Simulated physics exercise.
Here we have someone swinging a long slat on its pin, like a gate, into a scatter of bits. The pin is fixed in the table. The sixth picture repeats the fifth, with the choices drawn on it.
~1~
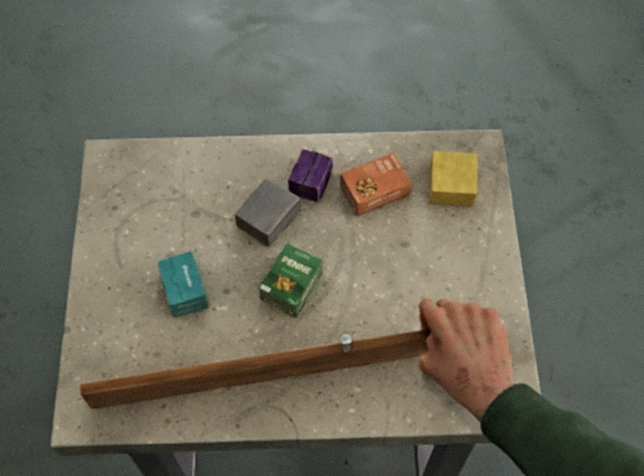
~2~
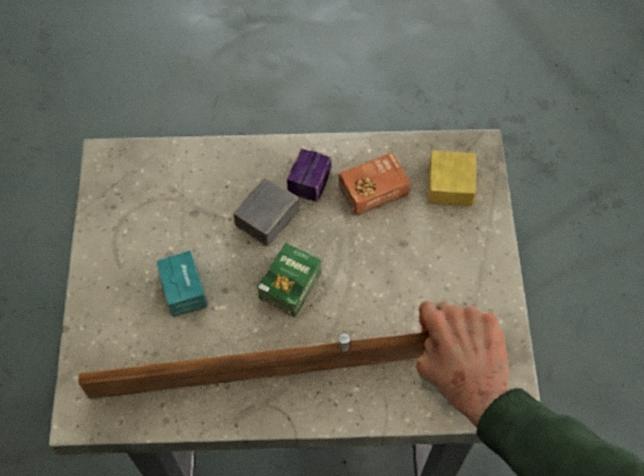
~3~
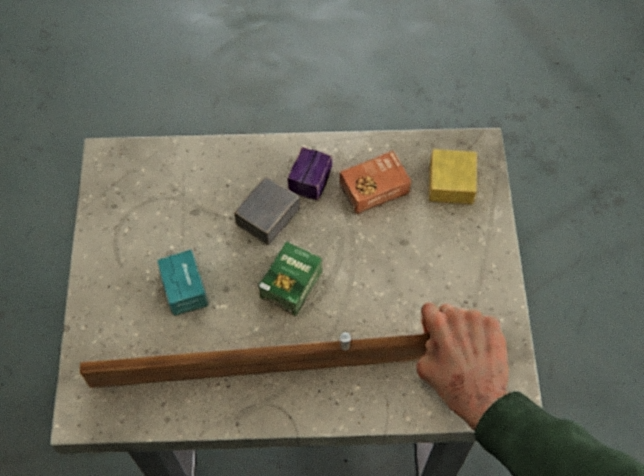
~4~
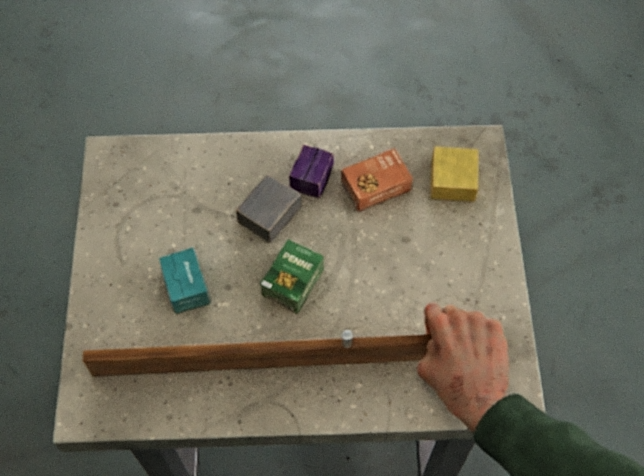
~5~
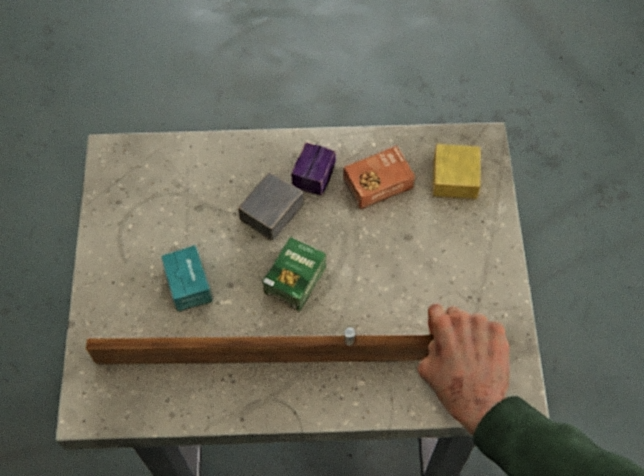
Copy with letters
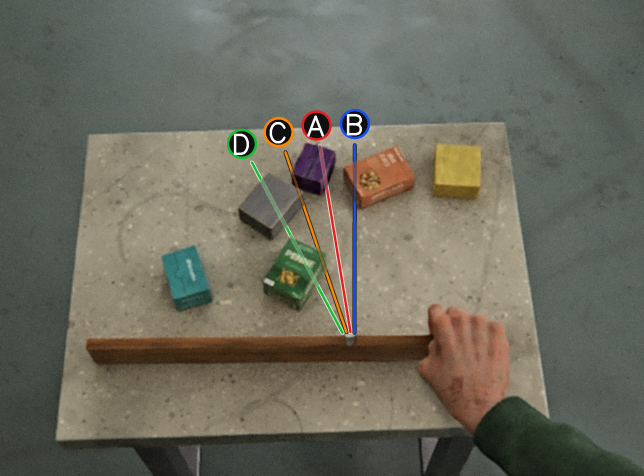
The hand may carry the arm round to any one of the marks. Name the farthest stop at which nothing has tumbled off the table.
No farther than A.
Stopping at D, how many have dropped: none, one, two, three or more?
By then, none.
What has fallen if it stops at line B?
It is the yellow block.
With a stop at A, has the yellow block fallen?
No.
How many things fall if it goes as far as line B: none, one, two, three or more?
In all, one.
On the marked copy, A at (334, 234); B at (355, 234); C at (314, 237); D at (295, 243).
With A. Early on, arm (233, 280); turquoise packet (204, 237); yellow block (457, 171).
Further on, arm (282, 237); purple box (348, 148); turquoise packet (268, 185).
At the end, arm (330, 221); yellow block (501, 173); purple box (371, 139); nothing has fallen.
As for the rest, B drops the yellow block; C is safe but short; D is safe but short.
